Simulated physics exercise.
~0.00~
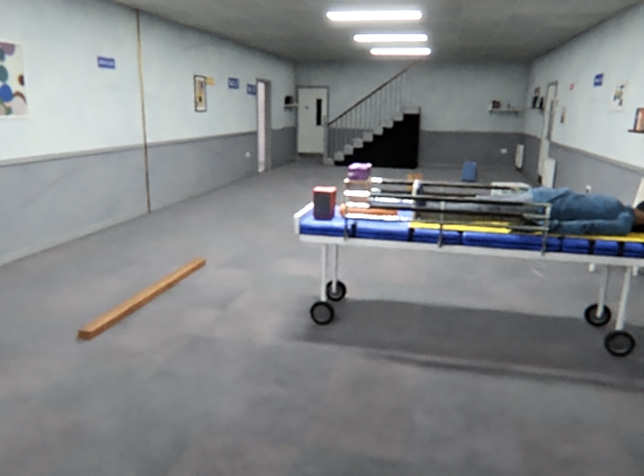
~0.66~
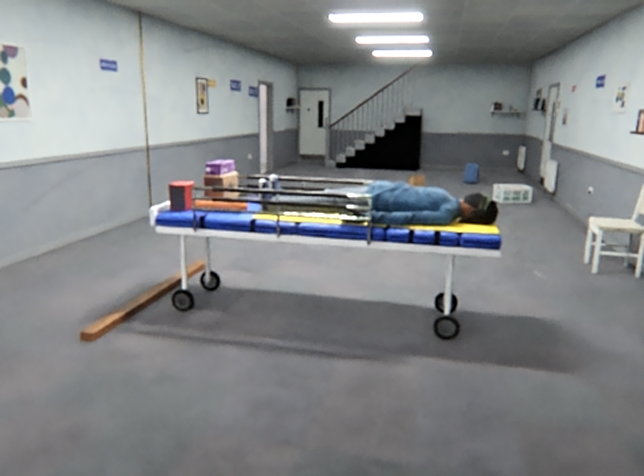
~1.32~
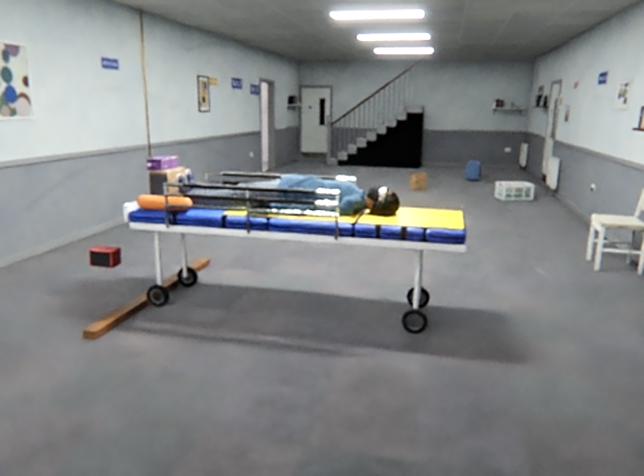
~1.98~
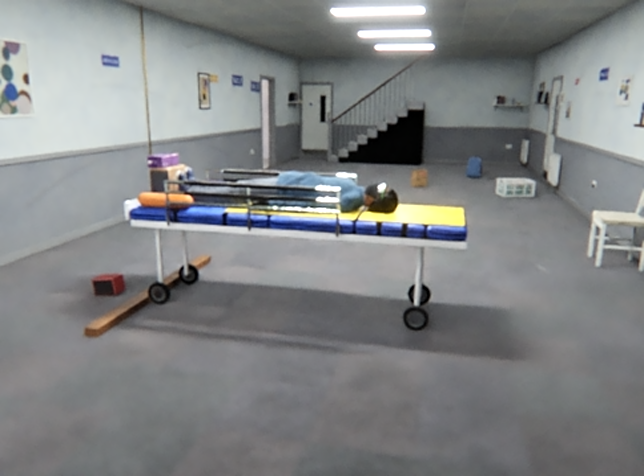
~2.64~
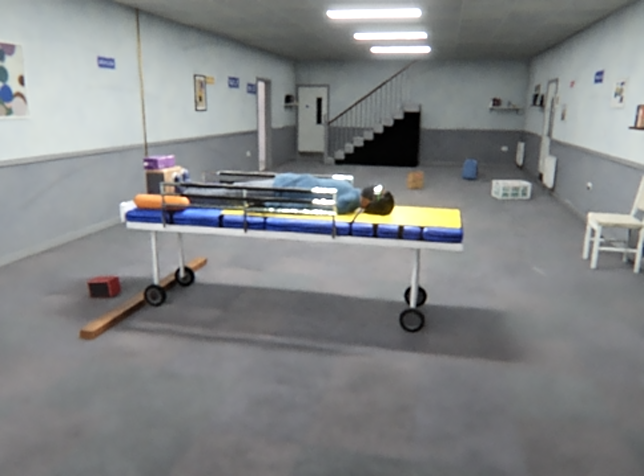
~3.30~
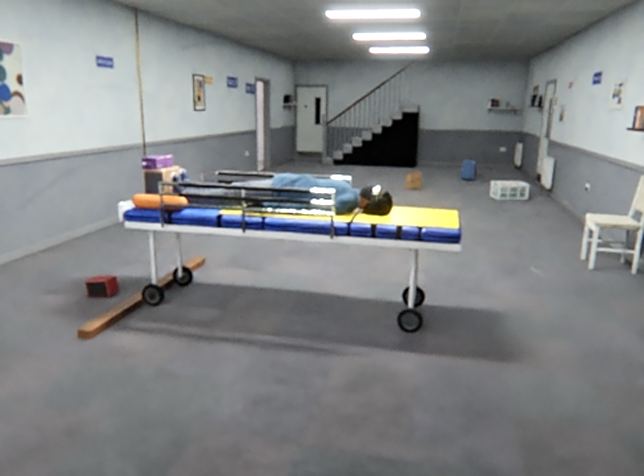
Grey-walled corridor with stairs, gurney carrying a person rolling left and stopping at a wooden sill, a red box dropping to the floor.
